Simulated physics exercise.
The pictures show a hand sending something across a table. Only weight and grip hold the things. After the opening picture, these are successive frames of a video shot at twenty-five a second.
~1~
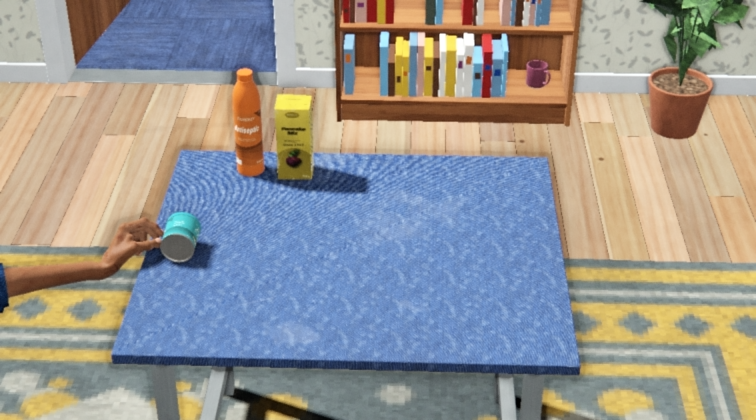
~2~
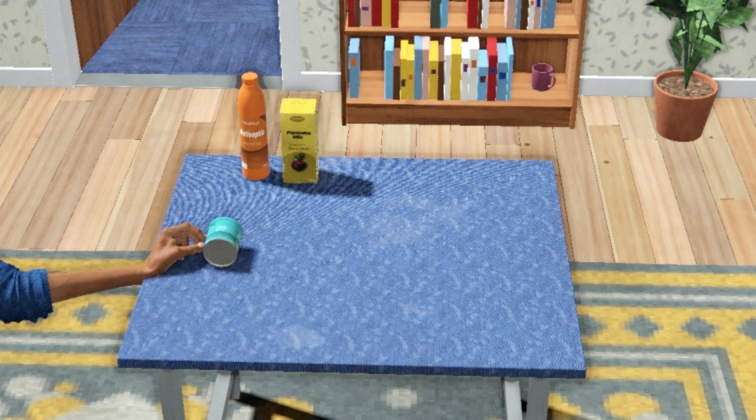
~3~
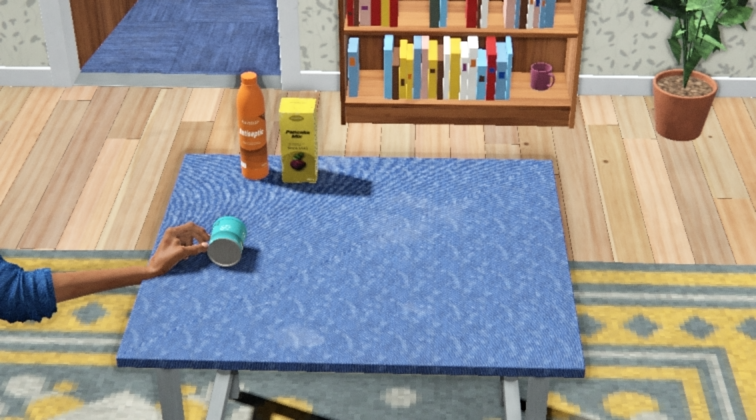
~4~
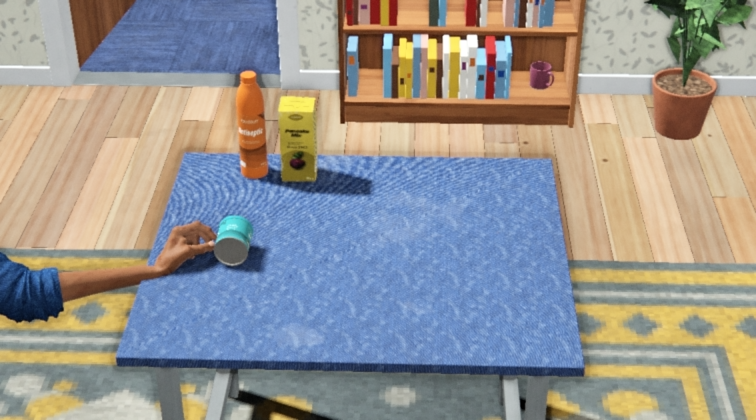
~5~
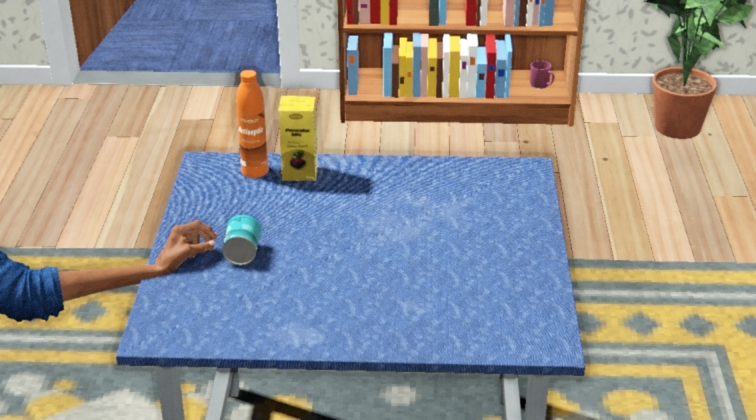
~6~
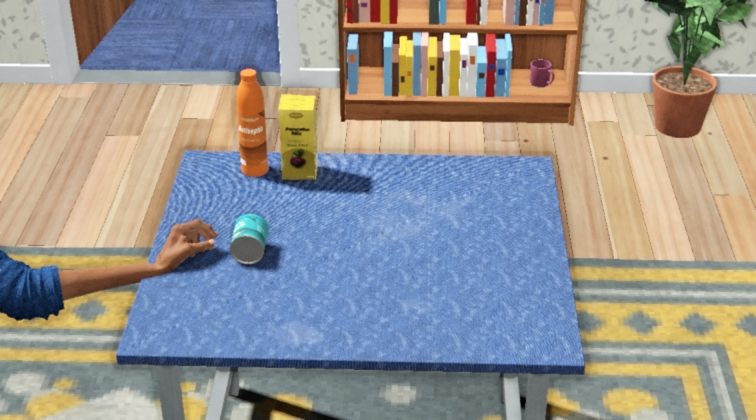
The footage shows a hand holding a turquoise tin on a blue table near an orange bottle and yellow carton, moving it to the right, then releasing it as the tin shifts slightly farther right, away from the fingers.
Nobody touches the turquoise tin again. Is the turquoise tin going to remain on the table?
The turquoise tin remains on top.
Then, 0.20 s past the last view, turquoise tin displaced about its own width near (284, 240).
Then, 0.40 s past the last view, turquoise tin displaced well along near (311, 240).
Then, 0.70 s past the last view, turquoise tin displaced well along near (341, 241).
Finally, moved from the start, turquoise tin. Final places as the last picture's camera would see them, turquoise tin near (356, 241).
